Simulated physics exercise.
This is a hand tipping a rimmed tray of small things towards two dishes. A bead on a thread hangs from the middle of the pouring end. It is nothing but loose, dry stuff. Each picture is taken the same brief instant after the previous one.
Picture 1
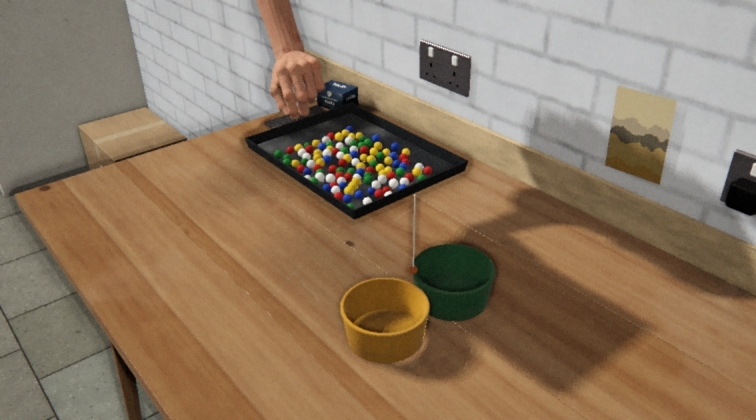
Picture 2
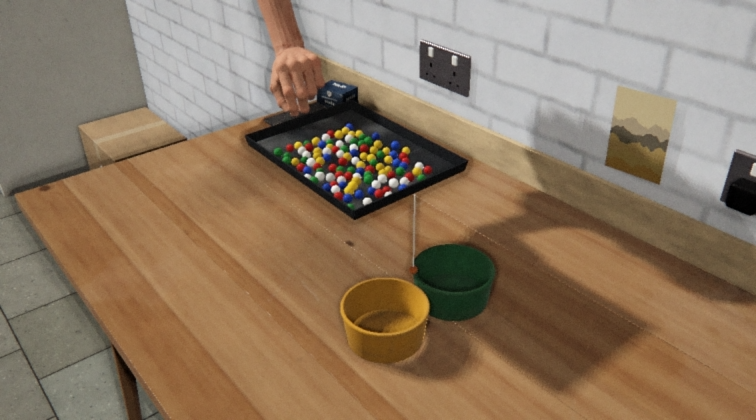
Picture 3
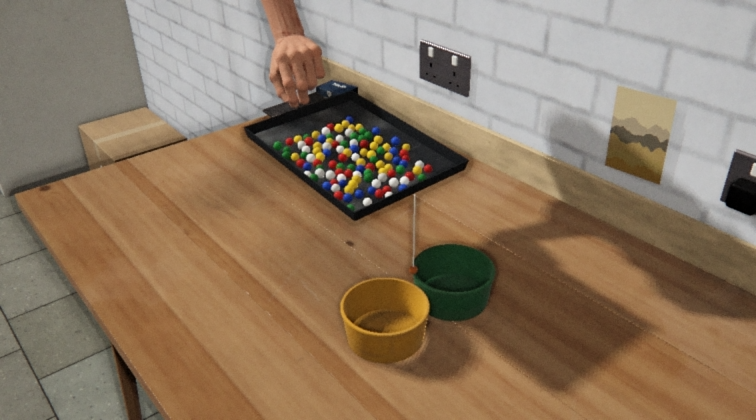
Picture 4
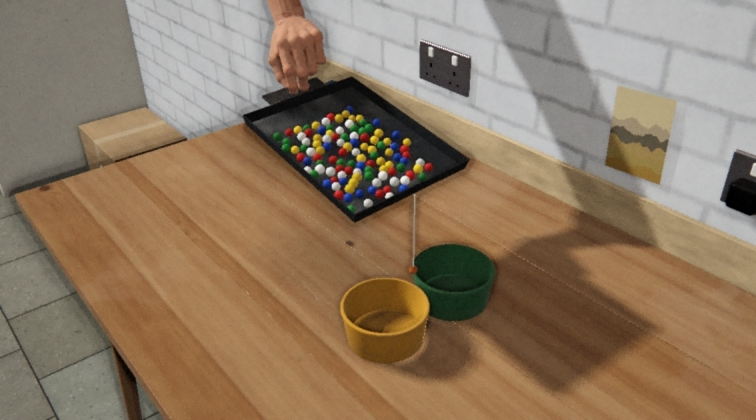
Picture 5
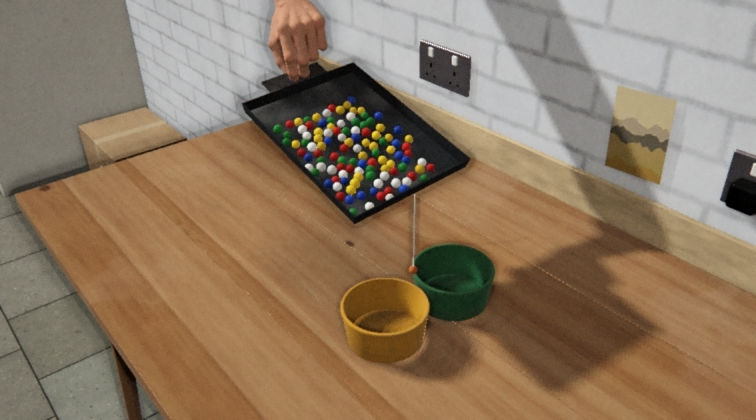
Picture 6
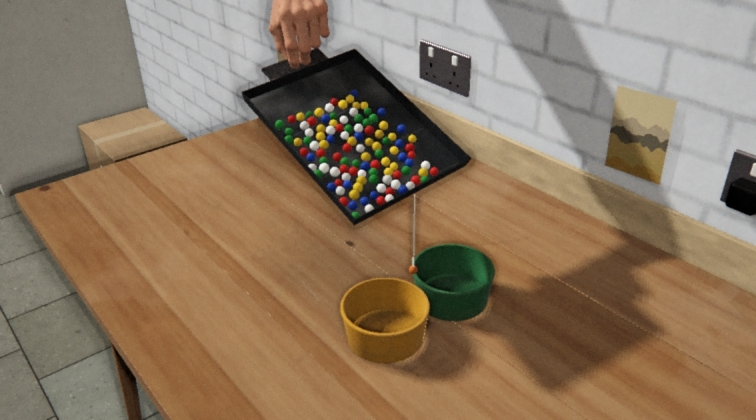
On a wooden table by a white brick wall, a hand gradually raised the back of a black tray of colorful beads, tilting it toward a yellow dish and a green one below.
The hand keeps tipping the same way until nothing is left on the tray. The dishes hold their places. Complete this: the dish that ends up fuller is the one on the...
Left.
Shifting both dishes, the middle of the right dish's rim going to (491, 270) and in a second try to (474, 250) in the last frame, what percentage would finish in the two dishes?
About 50 in a hundred, then about 30 in a hundred.
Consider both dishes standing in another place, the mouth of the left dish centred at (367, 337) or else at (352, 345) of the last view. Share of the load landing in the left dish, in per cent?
50 and 30 in a hundred.
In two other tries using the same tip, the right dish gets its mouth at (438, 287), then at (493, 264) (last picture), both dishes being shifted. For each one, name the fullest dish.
The dish to the left, then the dish to the left.
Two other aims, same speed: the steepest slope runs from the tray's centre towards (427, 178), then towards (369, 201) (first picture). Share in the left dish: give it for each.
In turn, 0 percent and then 90 percent.
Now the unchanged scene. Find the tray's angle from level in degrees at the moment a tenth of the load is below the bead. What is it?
About 80 degrees.
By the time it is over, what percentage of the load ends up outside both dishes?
30 per cent.
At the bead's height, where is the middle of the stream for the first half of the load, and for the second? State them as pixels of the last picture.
It passes near (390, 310) first and then near (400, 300).
Soon after the last picture, tray tipped steeply; nearly all on the tray; a stray few in the air.
A little later, tray tipped past a quarter turn; a small part on the tray; about half in the left dish; a small part outside both; about a quarter in the air.
Later still, tray tipped past a quarter turn; most in the left dish; a stray few in the right dish; about a quarter outside both.
By the end, tray tipped past a quarter turn; most in the left dish; a stray few in the right dish; about a quarter outside both.
